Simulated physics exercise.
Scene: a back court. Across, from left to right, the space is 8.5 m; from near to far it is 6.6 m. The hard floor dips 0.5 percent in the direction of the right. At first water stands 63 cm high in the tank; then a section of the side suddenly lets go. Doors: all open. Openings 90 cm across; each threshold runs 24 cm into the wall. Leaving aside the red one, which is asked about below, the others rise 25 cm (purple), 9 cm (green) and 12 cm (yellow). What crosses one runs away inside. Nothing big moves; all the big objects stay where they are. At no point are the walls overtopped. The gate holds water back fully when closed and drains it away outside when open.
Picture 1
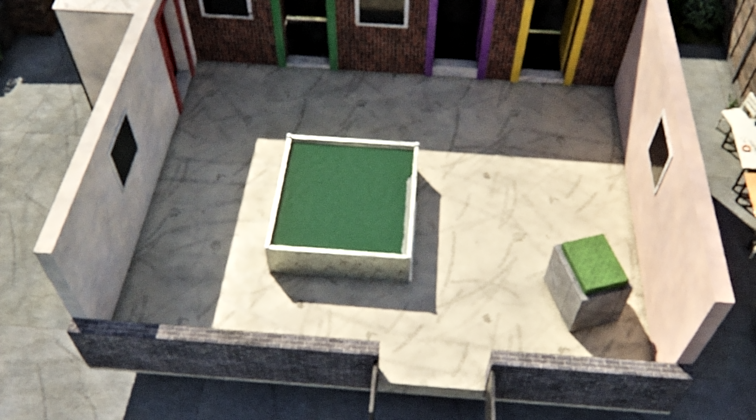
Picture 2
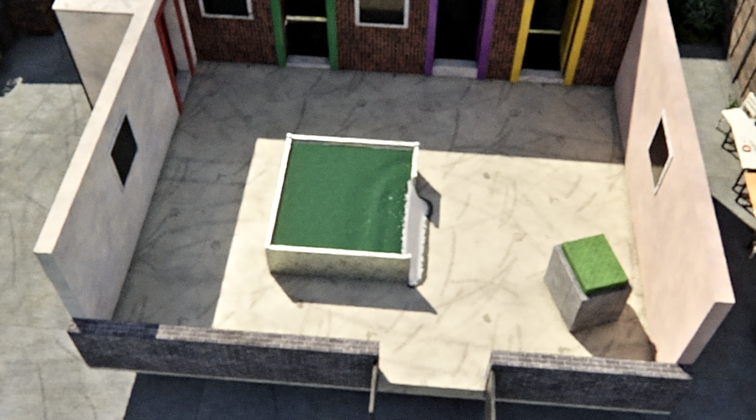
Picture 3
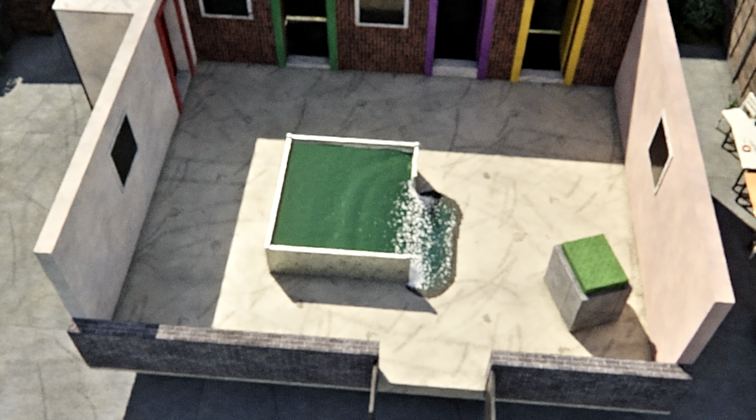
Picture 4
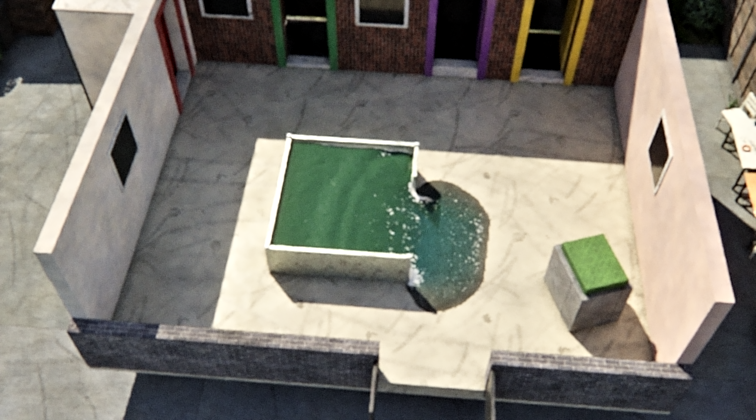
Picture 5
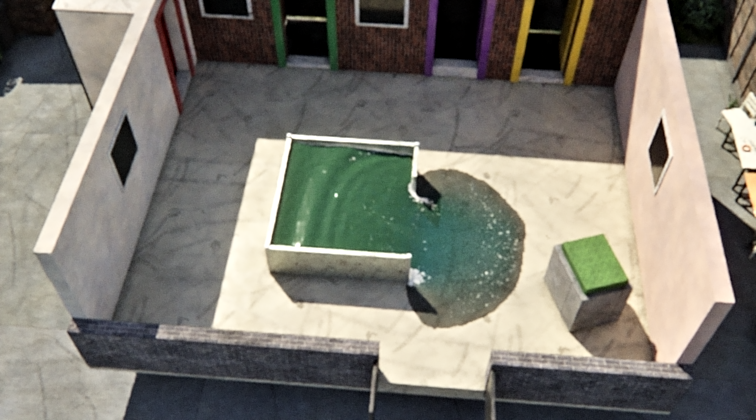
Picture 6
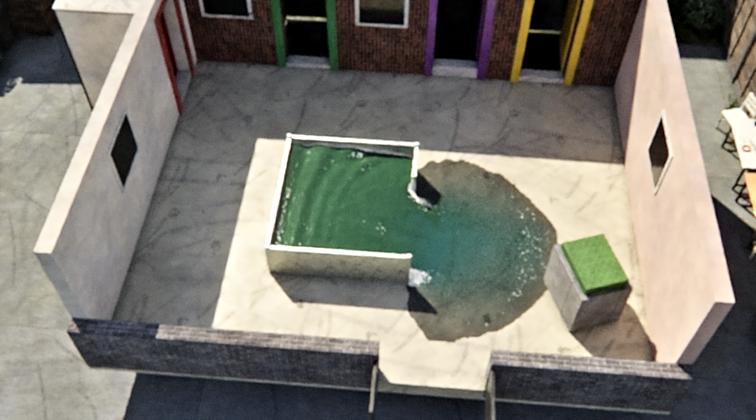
Green water burst through the right side of a square white-walled tank in a walled courtyard, foamed onto the pale floor, and spread in a widening rounded pool to the grass-topped block.
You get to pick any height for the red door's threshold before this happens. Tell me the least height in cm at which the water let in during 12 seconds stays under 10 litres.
It should be about 8 cm.
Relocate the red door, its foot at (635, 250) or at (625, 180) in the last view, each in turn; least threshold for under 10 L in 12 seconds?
You'd want roughly 34 cm there first, then roughly 18 cm.
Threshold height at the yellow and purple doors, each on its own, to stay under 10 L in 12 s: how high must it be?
You'd want some 15 cm at yellow and some 6.0 cm at purple.
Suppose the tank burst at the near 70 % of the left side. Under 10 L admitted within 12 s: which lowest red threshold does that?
Then something near 11.0 cm.
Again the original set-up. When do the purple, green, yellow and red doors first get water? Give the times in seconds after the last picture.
Front arrival: Purple 3.2 seconds, green 5.0 seconds, yellow 2.6 seconds, red 7.0 seconds.
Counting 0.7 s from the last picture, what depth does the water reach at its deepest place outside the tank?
Up to some 36 centimetres, I'd say.
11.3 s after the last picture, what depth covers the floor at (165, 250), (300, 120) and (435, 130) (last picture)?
Depths in order: 6 / 5 / 5 cm.
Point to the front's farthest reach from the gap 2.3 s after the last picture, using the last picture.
Close to pixel (613, 90).
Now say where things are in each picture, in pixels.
The tank at (346, 196) is whole and still, 63 cm deep; the red door at (177, 54) is dry, in the first picture.
Water pours out at (409, 231) and has run 0.3 m, to (423, 274); about 9 cm deep outside, 63 cm at the back, in the second picture.
Water pours out at (409, 233) and has run 0.8 m, to (457, 222); about 11 cm deep outside, 63 cm at the back, in the third picture.
The gap is at (409, 233), the front 1.3 m out at (484, 230); the back of the tank holds 63 cm, in the fourth picture.
Water pours out at (409, 234) and has run 1.9 m, to (519, 241); about 7 cm deep outside, 62 cm at the back, in the fifth picture.
The gap is at (409, 234), the front 2.4 m out at (551, 249); the back of the tank holds 57 cm; 5.1 m in a straight line remain to the red door at (177, 54), in the sixth picture.
Then, 0.7 s after the last picture water covers 25 % of the floor, deepest (36 cm) near (636, 252); it has not reached the red door.
Then, 2.3 s after the last picture water covers 35 % of the floor, deepest (38 cm) near (644, 388); it has not reached the red door.
Then, 11.3 s after the last picture water covers 95 % of the floor, deepest (11 cm) near (249, 67); 9 cm at the red door, 0 litres in over its 18 cm threshold.
At the red door as built, the water peaked near 11 cm, 8.7 s after the last picture.
With a threshold of 7 cm, 16 litres would have come in within the 12 s; with 10 cm, 2 litres. So under 10 litres takes about 8 cm.
